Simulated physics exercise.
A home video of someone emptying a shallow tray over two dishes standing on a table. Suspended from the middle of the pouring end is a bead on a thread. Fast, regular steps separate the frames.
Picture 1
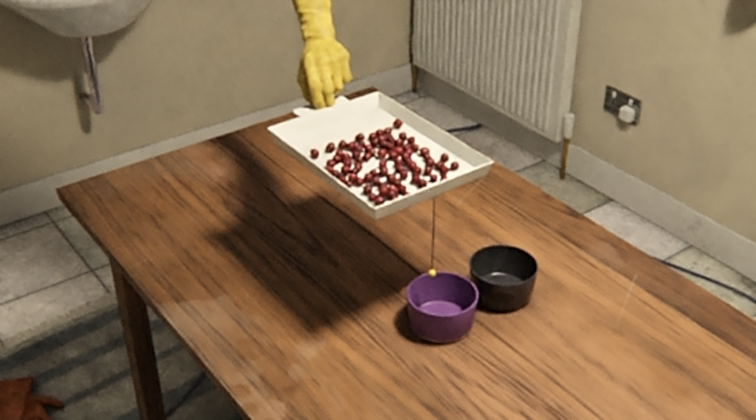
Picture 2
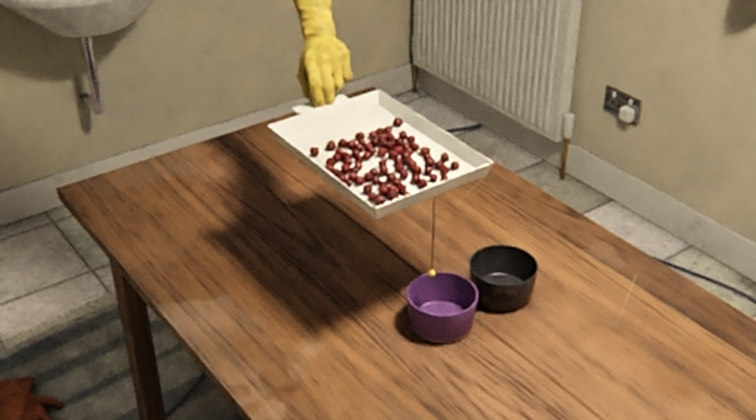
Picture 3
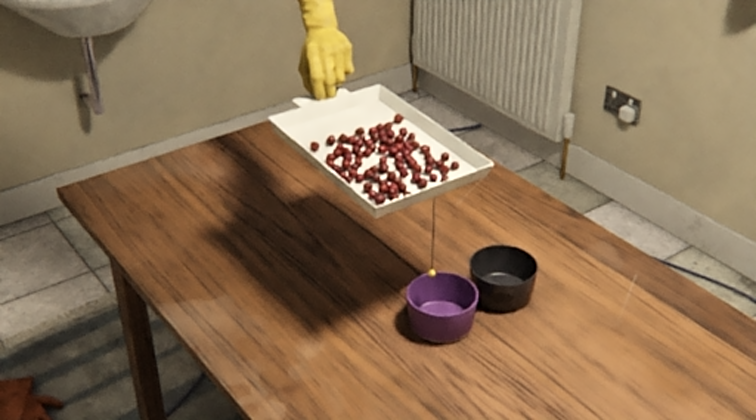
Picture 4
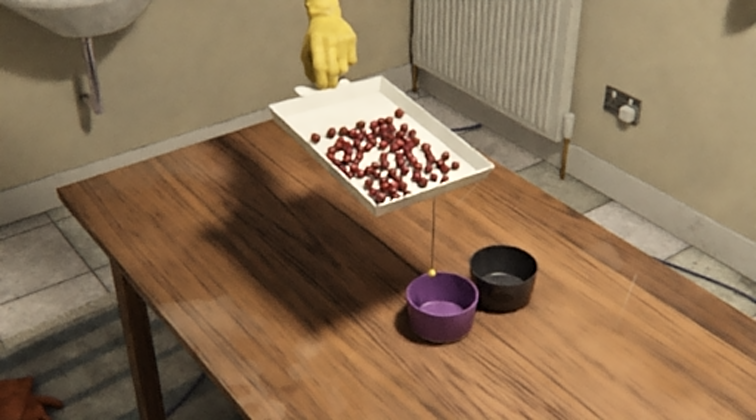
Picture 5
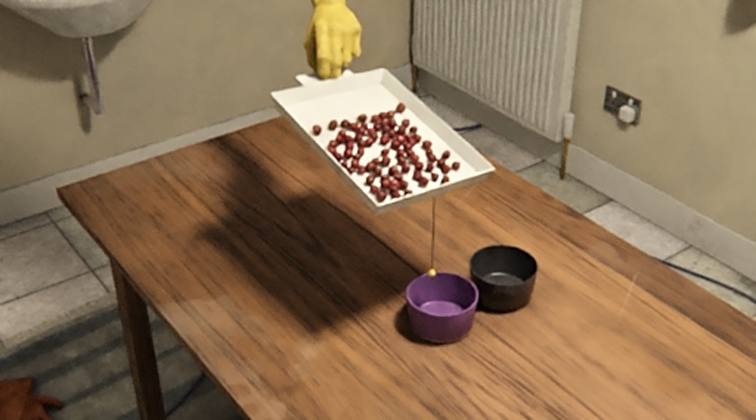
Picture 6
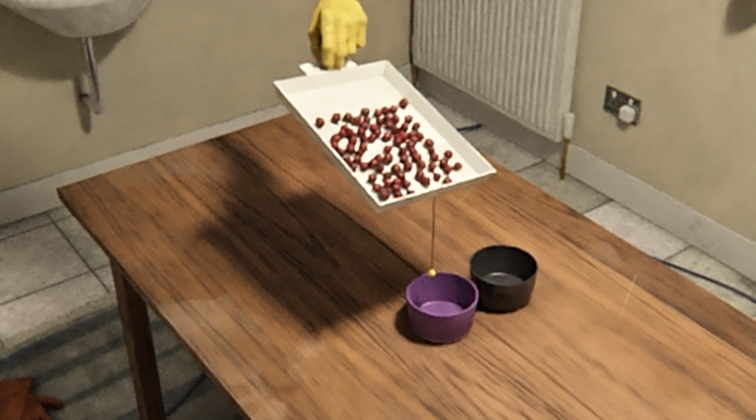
A yellow-gloved hand gradually tilts a white tray of dark red cherries above two bowls.
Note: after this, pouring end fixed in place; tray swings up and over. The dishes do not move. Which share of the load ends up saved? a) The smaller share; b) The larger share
b.
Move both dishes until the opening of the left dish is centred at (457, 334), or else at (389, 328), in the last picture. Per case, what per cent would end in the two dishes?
The first try gives 10 per cent, the second 20 per cent.
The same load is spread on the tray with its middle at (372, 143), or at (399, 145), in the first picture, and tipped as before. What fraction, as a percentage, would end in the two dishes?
Close to 80 per cent, followed by close to 90 per cent.
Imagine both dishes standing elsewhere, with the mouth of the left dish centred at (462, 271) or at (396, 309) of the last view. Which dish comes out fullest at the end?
In the first try it's the leftmost dish, and in the second it's the rightmost dish.
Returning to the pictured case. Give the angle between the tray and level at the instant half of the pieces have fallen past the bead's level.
Approx. 110° from level.
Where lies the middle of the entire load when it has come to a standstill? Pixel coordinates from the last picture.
Close to (500, 294).
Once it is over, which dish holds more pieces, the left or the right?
Answer: The one at right.
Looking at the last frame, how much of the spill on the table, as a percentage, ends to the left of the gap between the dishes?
Close to 10 per cent.
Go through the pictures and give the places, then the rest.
The first picture shows corners of the pouring end at (376, 205) and (487, 161), level; middle of the load at (383, 164), dried cherries; left dish at (464, 323); right dish at (526, 293); bead on its thread at (432, 273).
The second picture shows corners of the pouring end at (376, 204) and (487, 161), level; middle of the load at (383, 163).
The third picture shows corners of the pouring end at (377, 204) and (487, 163), tipped barely, lowest at the right corner; middle of the load at (383, 161).
The fourth picture shows corners of the pouring end at (378, 202) and (488, 165), tipped a little, lowest at the right corner; middle of the load at (384, 157).
The fifth picture shows corners of the pouring end at (380, 201) and (489, 167), tipped a little, lowest at the right corner; middle of the load at (385, 153).
The sixth picture shows corners of the pouring end at (381, 200) and (489, 169), tipped clearly, lowest at the right corner; middle of the load at (388, 150); left dish at (464, 323); right dish at (526, 293).
Soon after the last picture, tray tipped steeply; all on the tray.
A little later, tray tipped past a quarter turn; most on the tray; about a quarter in the air.
Later still, tray tipped past a quarter turn; a small part in the left dish; about two thirds in the right dish; about a quarter outside both.
At rest, tray tipped past a quarter turn; a small part in the left dish; about two thirds in the right dish; about a quarter outside both.
